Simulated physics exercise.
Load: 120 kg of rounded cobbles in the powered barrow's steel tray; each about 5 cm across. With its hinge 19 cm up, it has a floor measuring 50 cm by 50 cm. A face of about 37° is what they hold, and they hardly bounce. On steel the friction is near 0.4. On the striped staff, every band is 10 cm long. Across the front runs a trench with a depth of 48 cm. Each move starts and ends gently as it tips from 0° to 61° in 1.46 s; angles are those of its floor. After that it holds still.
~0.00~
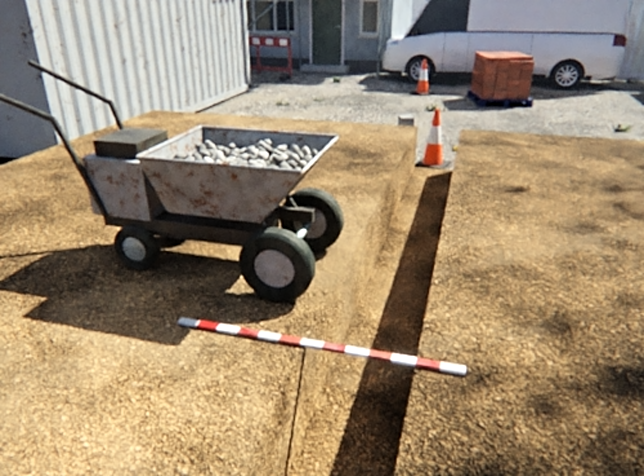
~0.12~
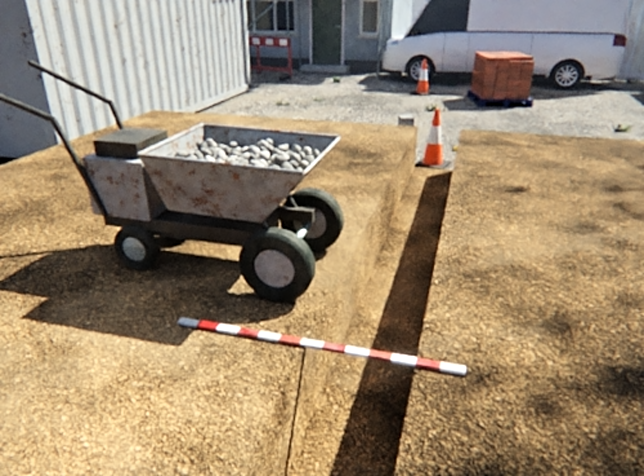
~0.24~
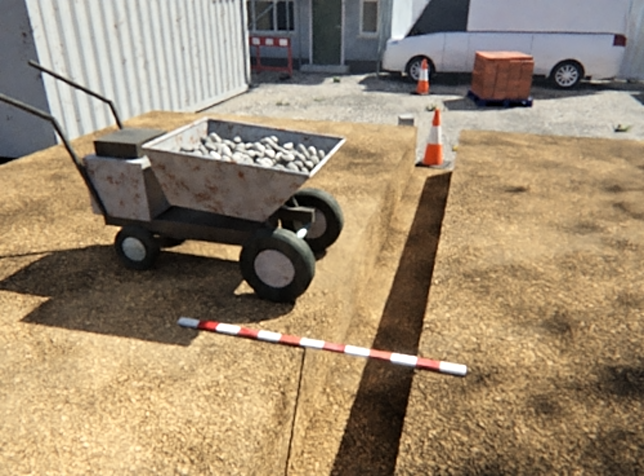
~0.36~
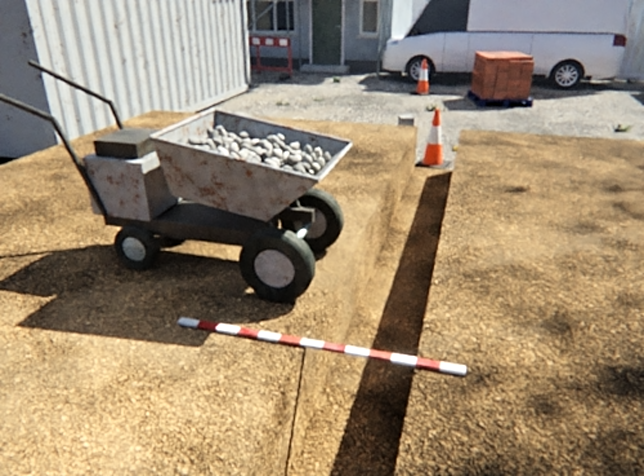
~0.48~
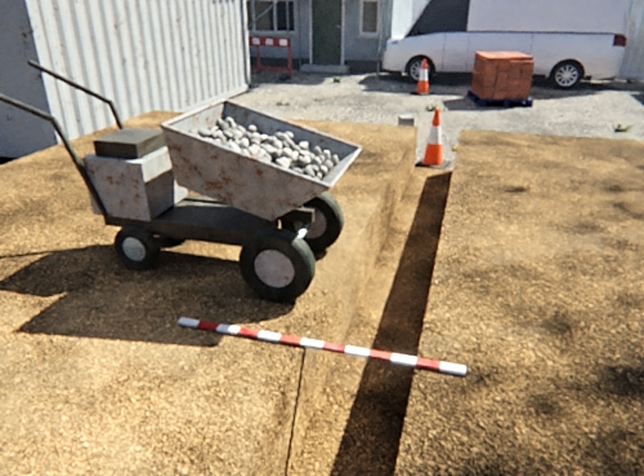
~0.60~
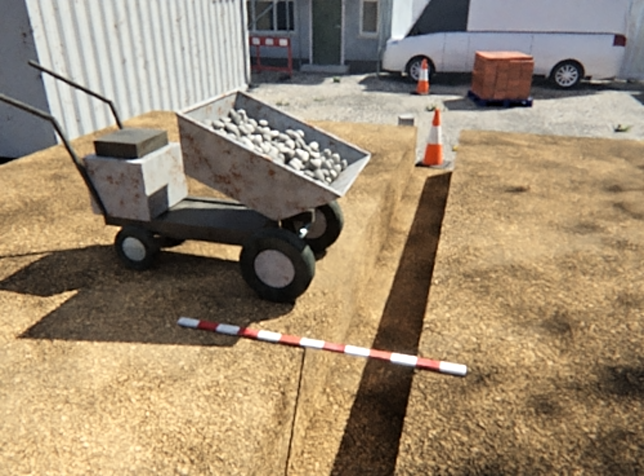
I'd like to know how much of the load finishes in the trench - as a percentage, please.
Somewhere near 61 per cent of it finishes in the trench.
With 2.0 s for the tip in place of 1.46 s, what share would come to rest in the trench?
Something close to 65 per cent.
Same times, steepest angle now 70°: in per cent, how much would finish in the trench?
Then about 60 per cent.
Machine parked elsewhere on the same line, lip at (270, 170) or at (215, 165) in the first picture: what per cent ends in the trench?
Near 80 per cent from the first place, 60 from the second.
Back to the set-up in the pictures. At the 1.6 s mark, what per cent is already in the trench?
At that moment: Approx. 15 %.
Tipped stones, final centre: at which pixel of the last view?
Roughly (406, 352), I'd say.
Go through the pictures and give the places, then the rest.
The first frame shows lip at (302, 172), floor tilted 0°, highest stones at (259, 152).
The second frame shows lip at (304, 173), floor tilted 1°, highest stones at (248, 148); the stones move at 0.2 m/s on average.
The third frame shows lip at (310, 176), floor tilted 4°, highest stones at (232, 145); the stones move at 0.3 m/s on average.
In the fourth frame, the tray is at 9°, its lip at (319, 180); the top of the load is at (224, 139); the stones move at 0.4 m/s on average.
In the fifth frame, the tray is at 15°, its lip at (330, 187); the top of the load is at (224, 129); the stones move at 0.5 m/s on average.
The sixth frame shows lip at (341, 196), floor tilted 22°, highest stones at (232, 121); the stones move at 0.5 m/s on average.
After 1.1 s the floor is at 52°; 100 % in the tray; the foremost stones are at (370, 214).
After 1.6 s the floor is at 61°; 83 % in the tray, 13 % in the trench, 4 % past the trench; the foremost stones are at (450, 291).
After 1.9 s the floor is at 61°; 53 % in the tray, 26 % in the trench, 21 % past the trench; the foremost stones are at (522, 297).
After 3.9 s the floor is at 61°; 16 % in the tray, 61 % in the trench, 22 % past the trench; the foremost stones are at (571, 294).
